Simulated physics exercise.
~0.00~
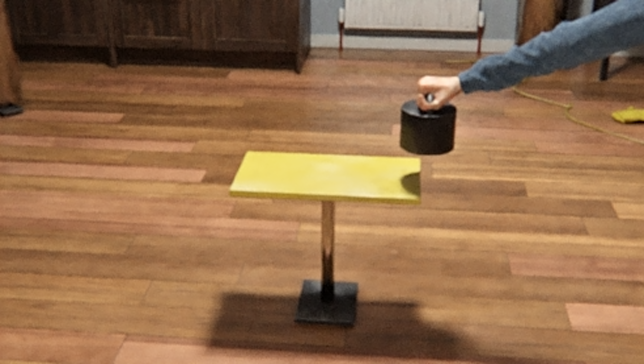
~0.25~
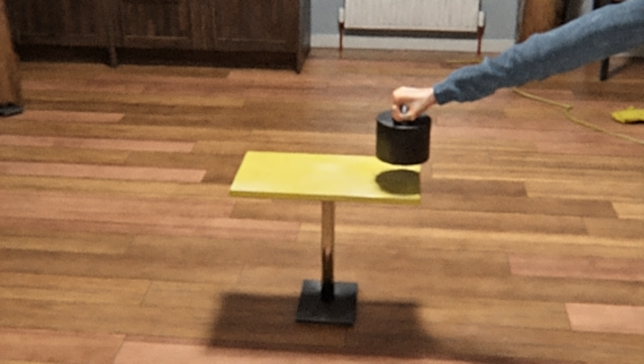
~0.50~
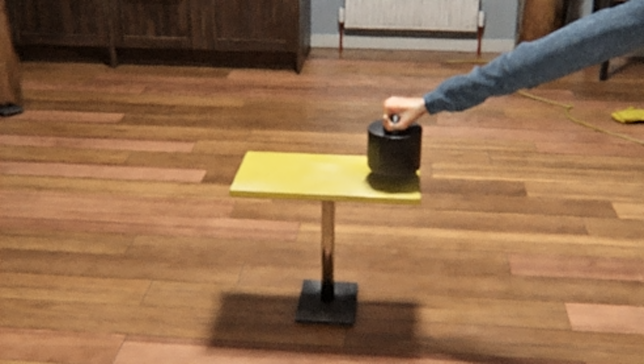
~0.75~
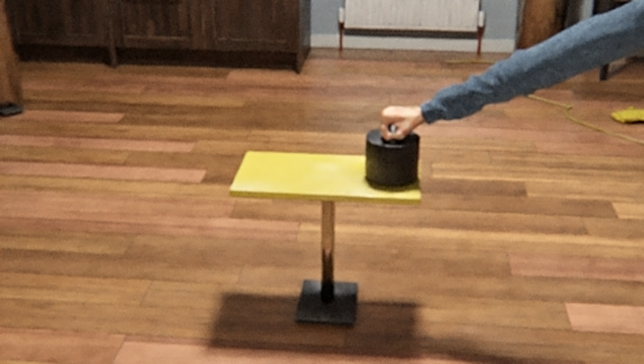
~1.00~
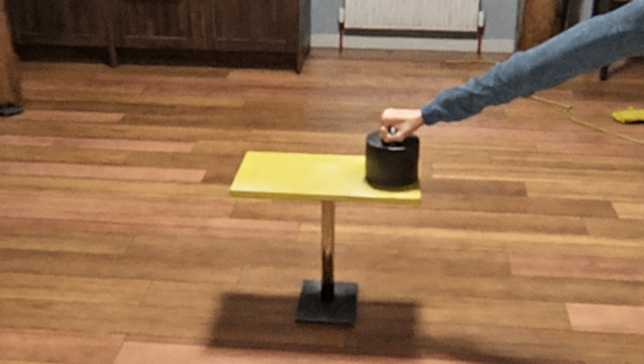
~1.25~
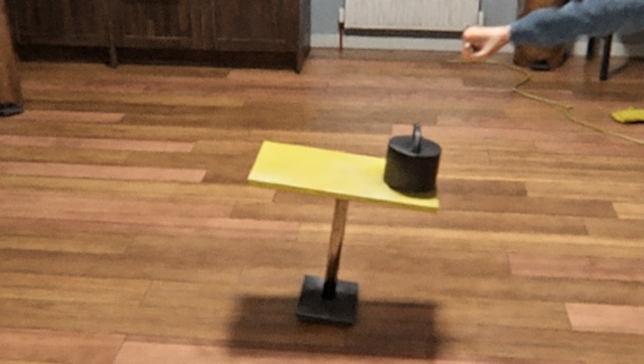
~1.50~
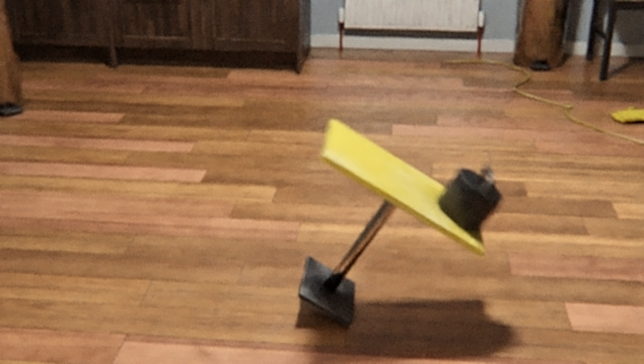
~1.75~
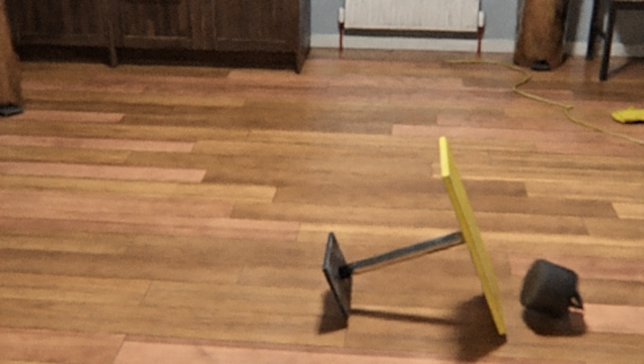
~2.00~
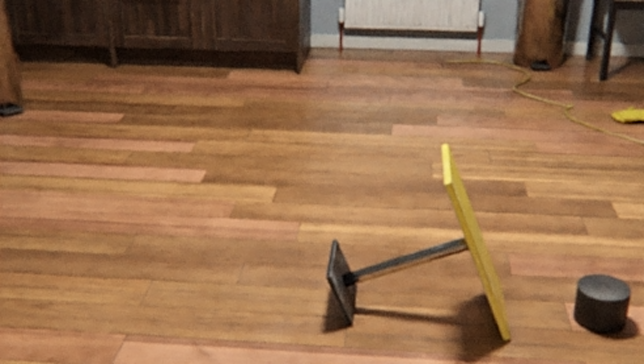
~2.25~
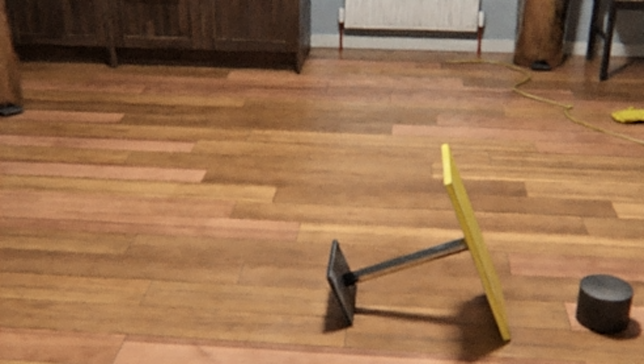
A hand in a blue sleeve carries a black cylinder with a handle leftward over a yellow-topped stand on a wooden floor. It lowers the cylinder onto the right end of the narrow top and keeps hold briefly while the stand stays upright. The hand then lets go and draws back, and the stand begins tilting to the right. It tips further, taking the cylinder down with it, until the stand topples and the cylinder tumbles onto the floor. The stand ends on its side, with the cylinder resting upside down to its right.
